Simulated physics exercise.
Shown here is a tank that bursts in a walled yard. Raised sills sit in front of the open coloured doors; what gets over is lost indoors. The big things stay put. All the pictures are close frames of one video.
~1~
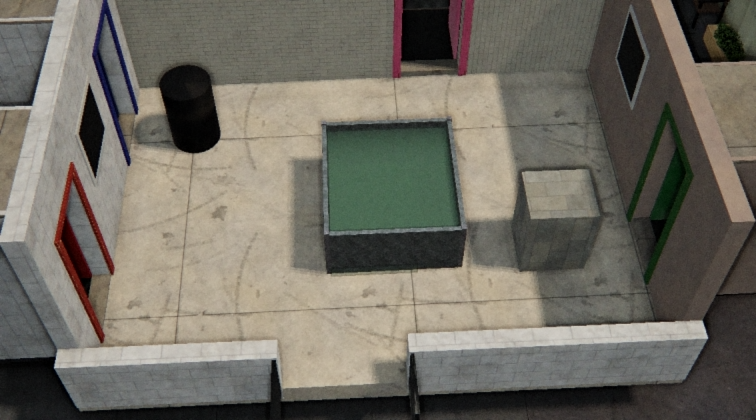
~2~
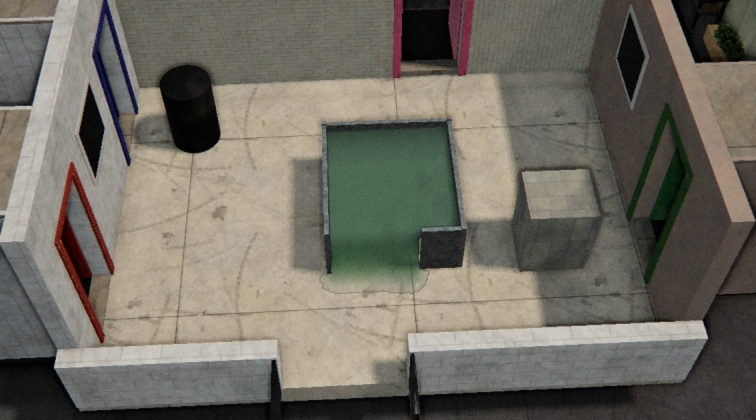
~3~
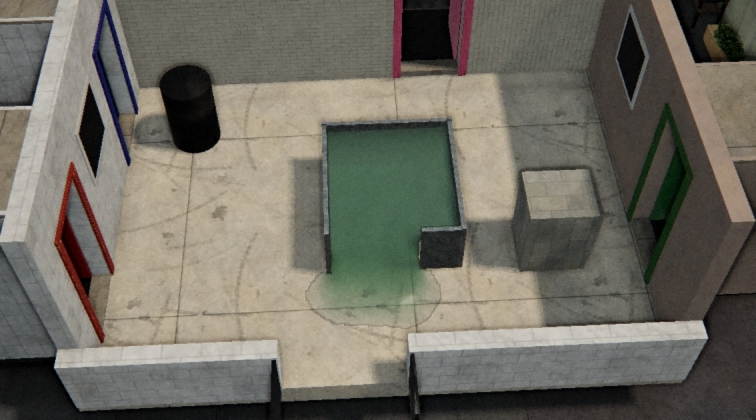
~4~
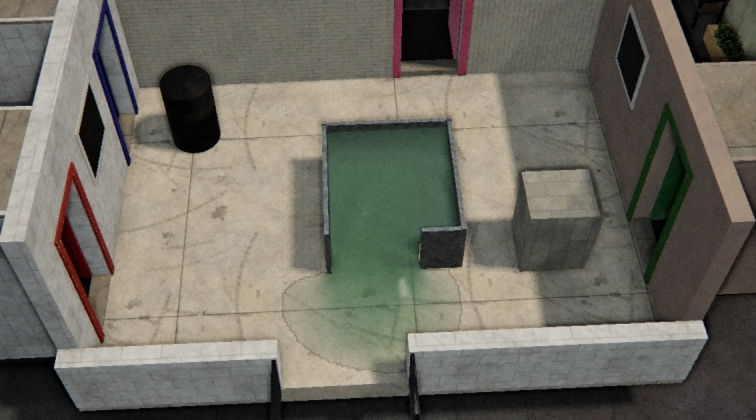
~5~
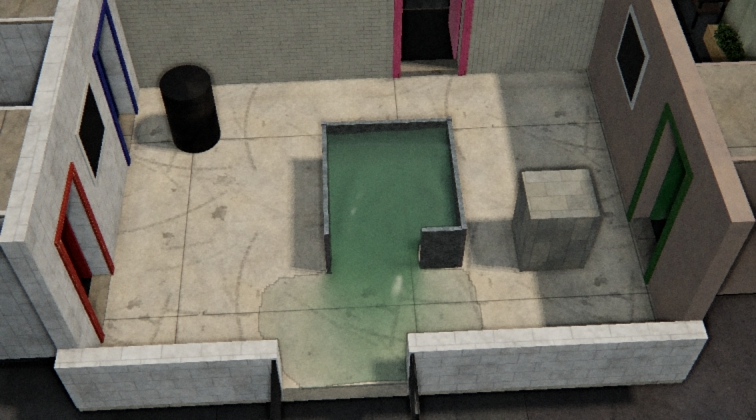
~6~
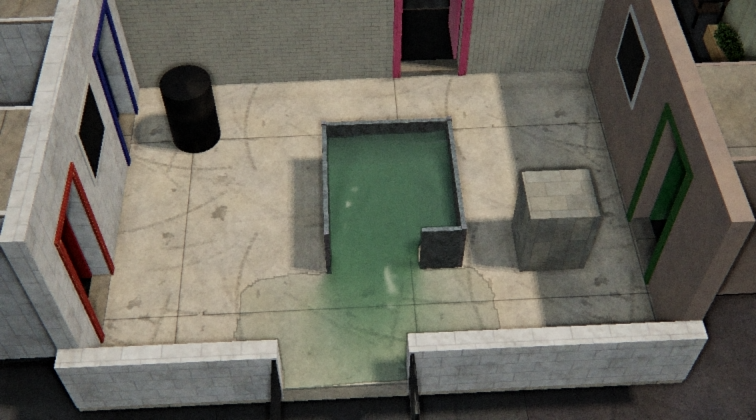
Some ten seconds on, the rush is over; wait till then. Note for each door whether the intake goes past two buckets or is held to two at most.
The green door never tops two buckets; the pink door never tops two buckets; the red door tops two buckets; the blue door never tops two buckets.
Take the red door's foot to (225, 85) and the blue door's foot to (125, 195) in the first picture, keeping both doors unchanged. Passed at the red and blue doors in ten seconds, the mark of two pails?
My reading: The red door stays within the limit, the blue door stays within the limit.
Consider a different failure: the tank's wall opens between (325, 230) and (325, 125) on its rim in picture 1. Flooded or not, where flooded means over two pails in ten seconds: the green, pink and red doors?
Green door falls short, pink door falls short, red door exceeds the limit.
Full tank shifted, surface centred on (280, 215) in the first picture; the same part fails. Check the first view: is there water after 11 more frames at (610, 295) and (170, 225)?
The first spot is left dry and the second is inundated.
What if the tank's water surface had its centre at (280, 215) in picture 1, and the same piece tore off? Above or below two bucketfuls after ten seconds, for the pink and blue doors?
Pink door misses it, blue door tops it.
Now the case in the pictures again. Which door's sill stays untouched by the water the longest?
Answer - the pink door.
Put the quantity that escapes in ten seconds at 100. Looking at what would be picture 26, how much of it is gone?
Approximately 70 in a hundred, I think.
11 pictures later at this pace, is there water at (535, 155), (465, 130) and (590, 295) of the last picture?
Result, as listed: Not wetted / not wetted / wetted.
A moment on, water covers 20 % of the floor; the green door not reached, the pink door not reached, the red door not reached, the blue door not reached.
Next, water covers 25 % of the floor; the green door not reached, the pink door not reached, the red door wet at the sill, nothing in, the blue door not reached.
Then, water covers 40 % of the floor; the green door under two buckets in, the pink door not reached, the red door over two buckets in, the blue door not reached.
Later, water covers 60 % of the floor; the green door under two buckets in, the pink door not reached, the red door over two buckets in, the blue door wet at the sill, nothing in.
In the end, water covers 80 % of the floor; the green door under two buckets in, the pink door wet at the sill, nothing in, the red door over two buckets in, the blue door wet at the sill, nothing in.
